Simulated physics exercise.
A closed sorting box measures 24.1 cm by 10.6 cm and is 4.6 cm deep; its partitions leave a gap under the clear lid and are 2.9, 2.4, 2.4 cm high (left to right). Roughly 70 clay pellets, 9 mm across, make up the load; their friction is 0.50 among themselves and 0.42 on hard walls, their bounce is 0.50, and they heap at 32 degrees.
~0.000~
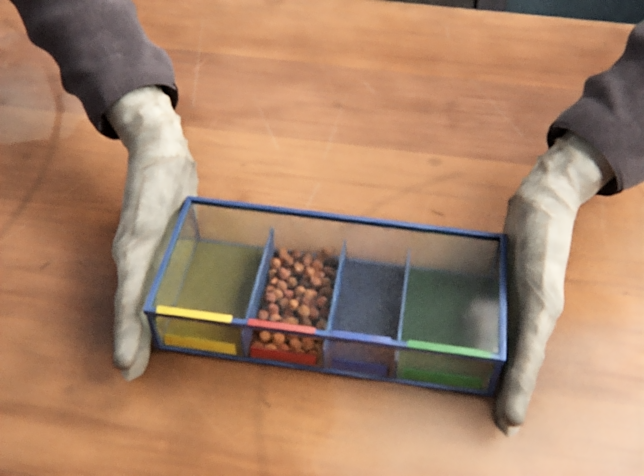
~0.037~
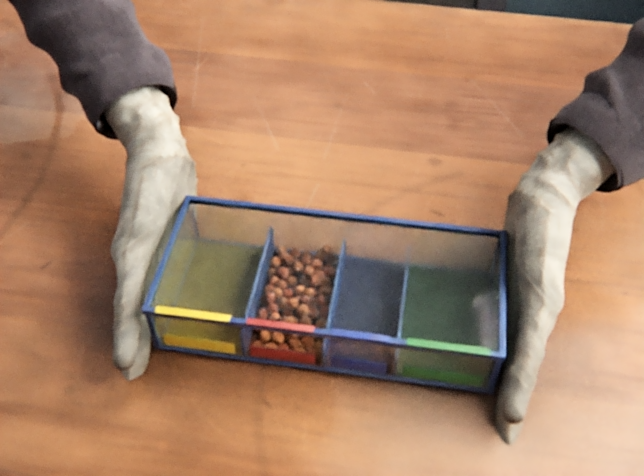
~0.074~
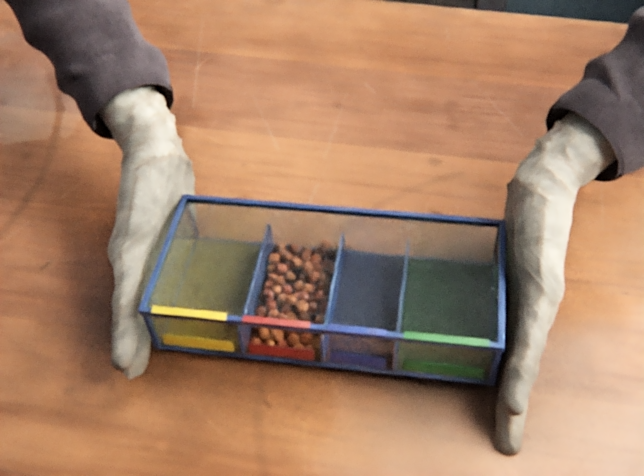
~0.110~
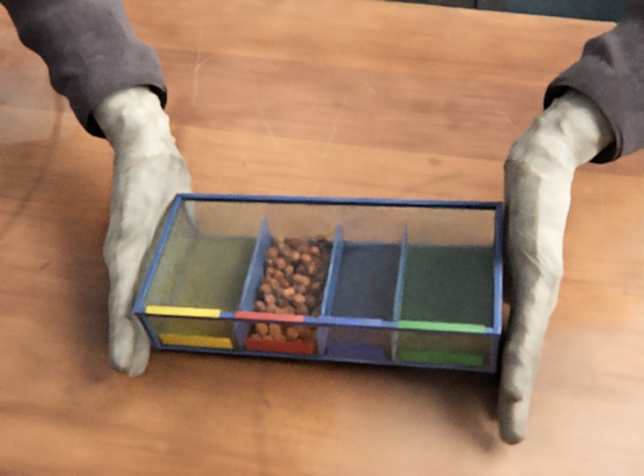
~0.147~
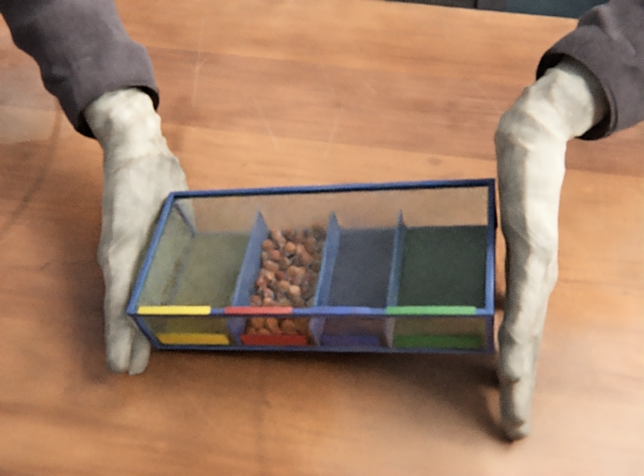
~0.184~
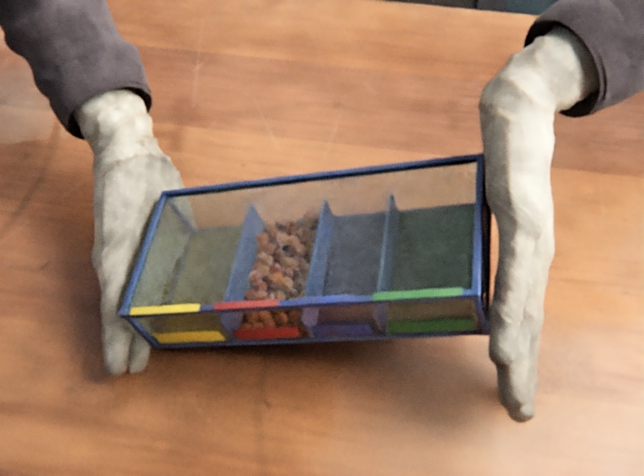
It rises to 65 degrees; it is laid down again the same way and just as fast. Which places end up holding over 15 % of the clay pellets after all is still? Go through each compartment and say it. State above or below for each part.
Outcome: Red: Succeeds; blue: Fails; green: Fails; yellow: Fails.
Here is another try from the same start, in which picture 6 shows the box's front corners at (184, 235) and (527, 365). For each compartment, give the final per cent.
Red 85 %, blue 10 %, green 5 %, yellow 0 %.
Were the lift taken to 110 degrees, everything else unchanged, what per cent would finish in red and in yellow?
In per cent, red 50 and yellow 50.
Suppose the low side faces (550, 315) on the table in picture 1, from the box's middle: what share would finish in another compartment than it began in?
10 %.
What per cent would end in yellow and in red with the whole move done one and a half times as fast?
In per cent, yellow gets 10 and red gets 90.
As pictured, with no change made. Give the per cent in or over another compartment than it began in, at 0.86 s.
I'd say around 5 per cent.
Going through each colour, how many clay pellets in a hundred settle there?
Red: 95 %, blue: 0 %, green: 0 %, yellow: 5 %.
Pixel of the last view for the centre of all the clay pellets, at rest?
When it all comes to rest, the middle is near (278, 307).
Then, at 0.59 s, tilt 63 degrees; red 100 %.
Then, at 0.86 s, tilt 25 degrees; red 95 %, yellow 5 %.
After 1.23 s, tilt 0 degrees; red 95 %, yellow 5 %.
In the end, at 1.5 s, red 95 %, blue 0 %, green 0 %, yellow 5 %.
